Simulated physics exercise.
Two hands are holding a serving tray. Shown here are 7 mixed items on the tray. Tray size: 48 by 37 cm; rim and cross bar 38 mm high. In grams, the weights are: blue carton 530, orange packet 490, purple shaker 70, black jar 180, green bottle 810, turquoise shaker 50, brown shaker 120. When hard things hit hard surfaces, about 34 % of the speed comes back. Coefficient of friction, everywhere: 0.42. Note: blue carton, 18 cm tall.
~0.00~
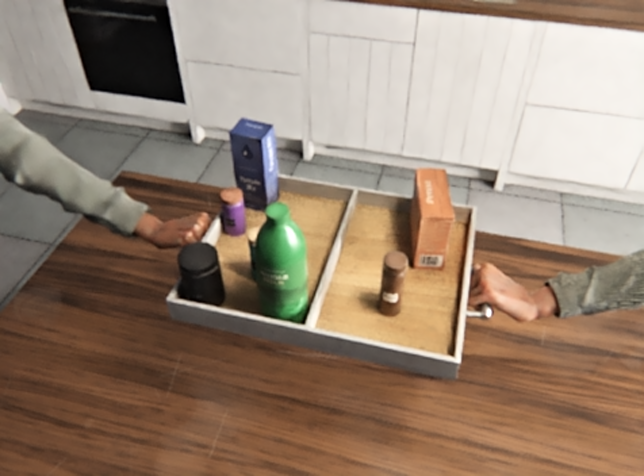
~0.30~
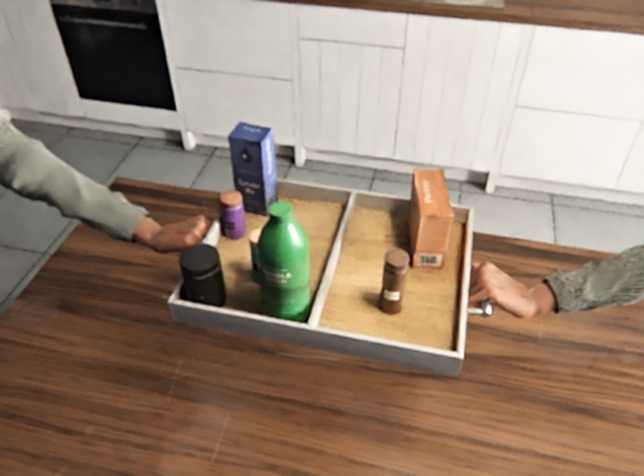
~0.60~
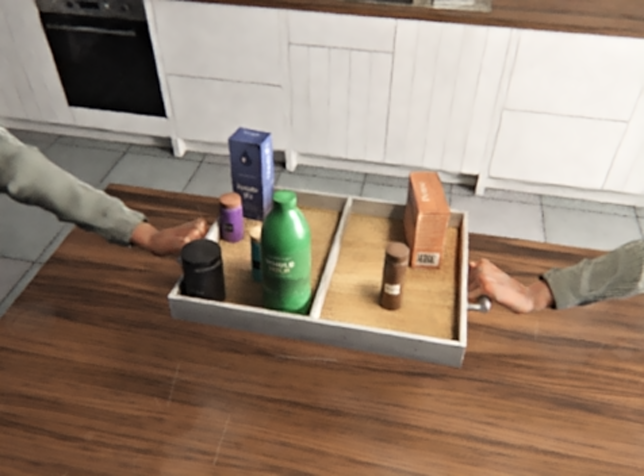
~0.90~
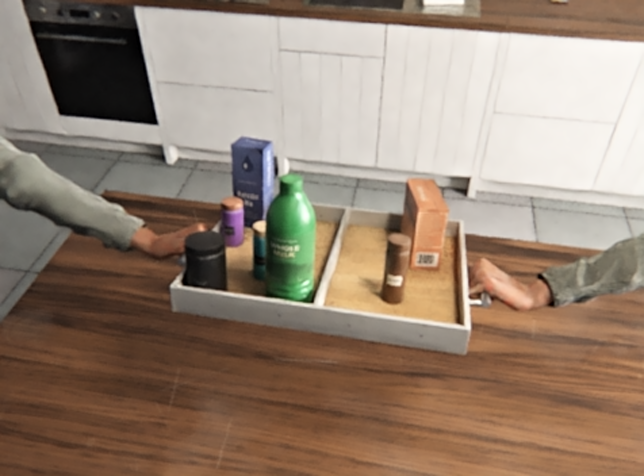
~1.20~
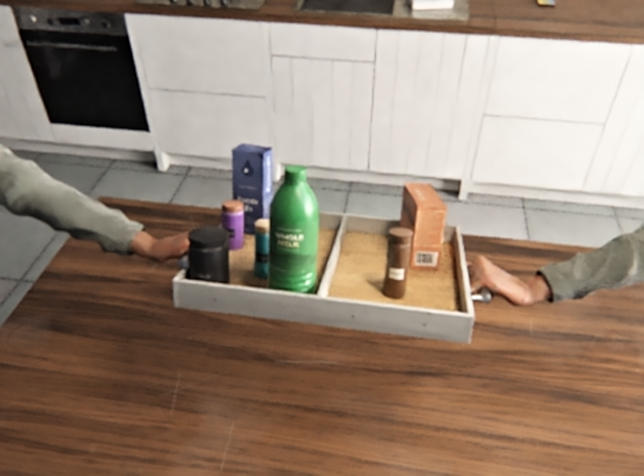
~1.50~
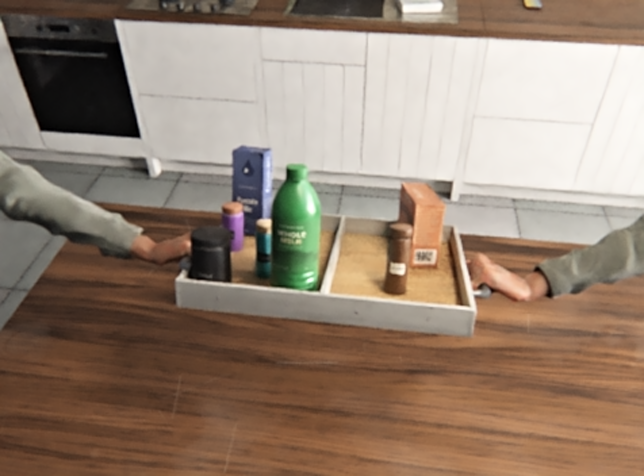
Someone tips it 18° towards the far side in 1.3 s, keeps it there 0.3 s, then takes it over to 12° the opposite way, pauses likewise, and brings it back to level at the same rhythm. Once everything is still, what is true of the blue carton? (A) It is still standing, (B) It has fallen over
It has fallen over.
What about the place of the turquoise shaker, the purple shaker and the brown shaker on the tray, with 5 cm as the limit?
In short, the turquoise shaker stays close to home, the purple shaker stays close to home, the brown shaker leaves its position.
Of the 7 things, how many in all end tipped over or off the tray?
I count 2.
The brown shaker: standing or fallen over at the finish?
Here's what happens: The brown shaker comes down.
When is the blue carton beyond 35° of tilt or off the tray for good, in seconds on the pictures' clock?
It happens at about 1.8 s.
After 1.90 s, tilt 17°, far edge down; blue carton now off the tray; brown shaker on its side.
After 2.10 s, tilt 12°, far edge down; brown shaker on its side.
After 2.60 s, tilt 6°, near edge down; brown shaker on its side.
After 3.80 s, tilt 8°, near edge down; brown shaker on its side.
In the end (5.0 s), off the tray and tipped over, blue carton; toppled on the tray, brown shaker; the other 5 under 5 cm from the start. At the end, from the last picture's camera, blue carton near (256, 246).
